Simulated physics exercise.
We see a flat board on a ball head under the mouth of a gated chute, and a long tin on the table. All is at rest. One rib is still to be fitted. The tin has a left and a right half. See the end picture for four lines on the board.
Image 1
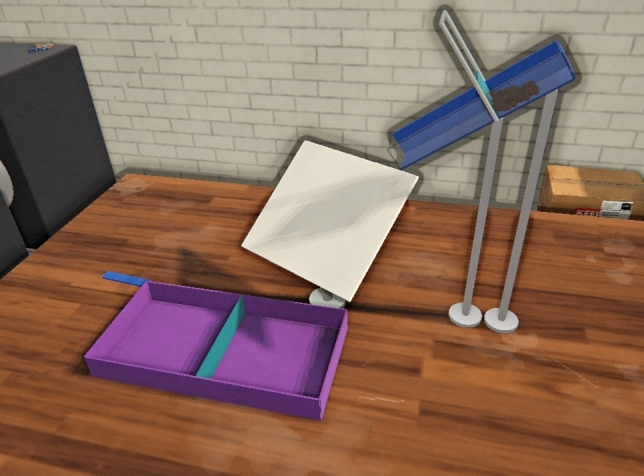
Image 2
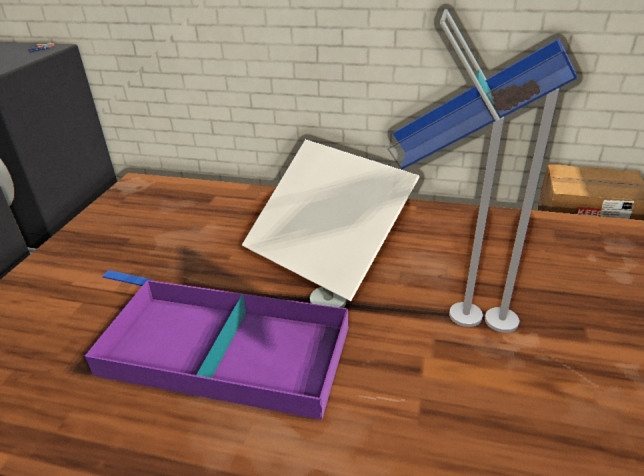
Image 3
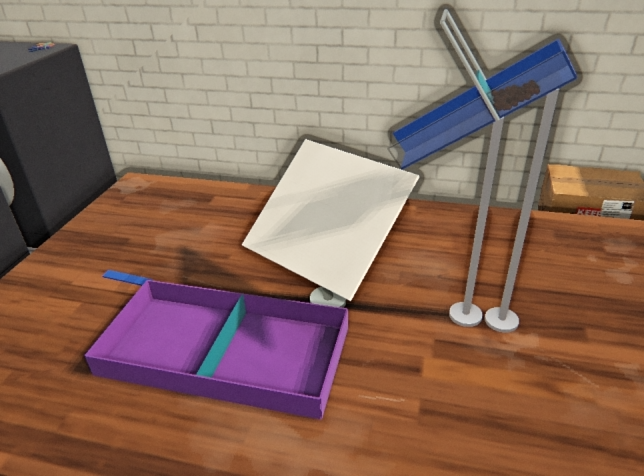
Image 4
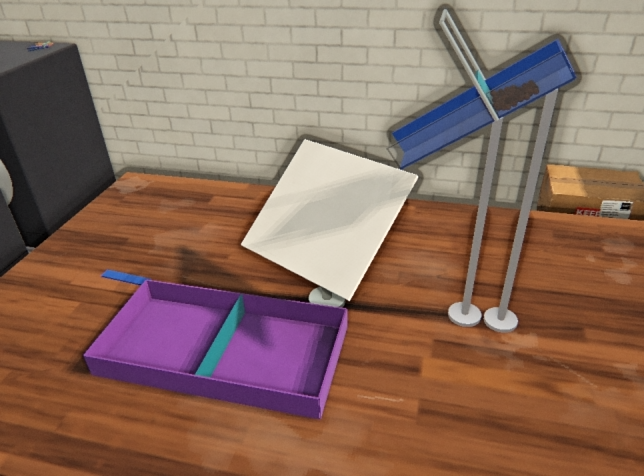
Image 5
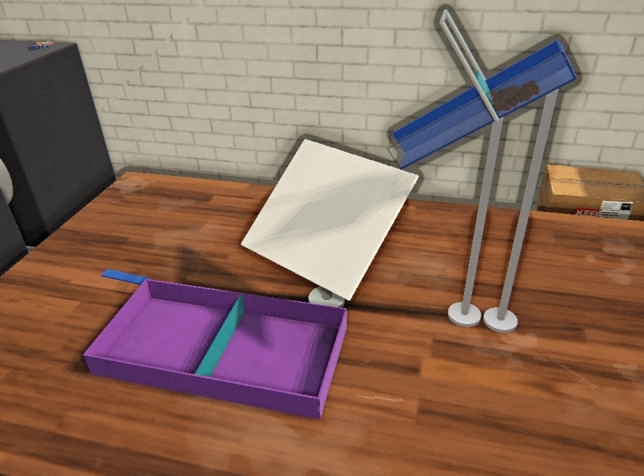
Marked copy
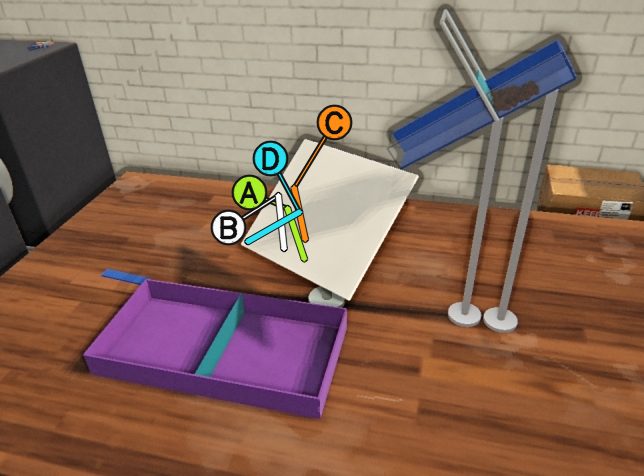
A divided purple tin resting on a wooden table beside a tilted white board and a raised blue gated chute, nothing moving.
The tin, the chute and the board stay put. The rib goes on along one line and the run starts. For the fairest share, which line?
Use line D.
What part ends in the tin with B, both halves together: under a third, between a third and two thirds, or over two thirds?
Line B gives over two thirds.
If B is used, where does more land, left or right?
The right half.
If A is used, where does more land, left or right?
The right half.
On the marked copy, line A from (287, 208) to (304, 258); line B from (278, 195) to (284, 248); line C from (294, 187) to (305, 239); line D from (299, 212) to (247, 241).
If A is chosen, of what is caught, none in the left half, all in the right.
If B is chosen, of what is caught, none in the left half, all in the right.
If C is chosen, of what is caught, a stray few in the left half, nearly all in the right.
If D is chosen, of what is caught, about a third in the left half, about two thirds in the right.
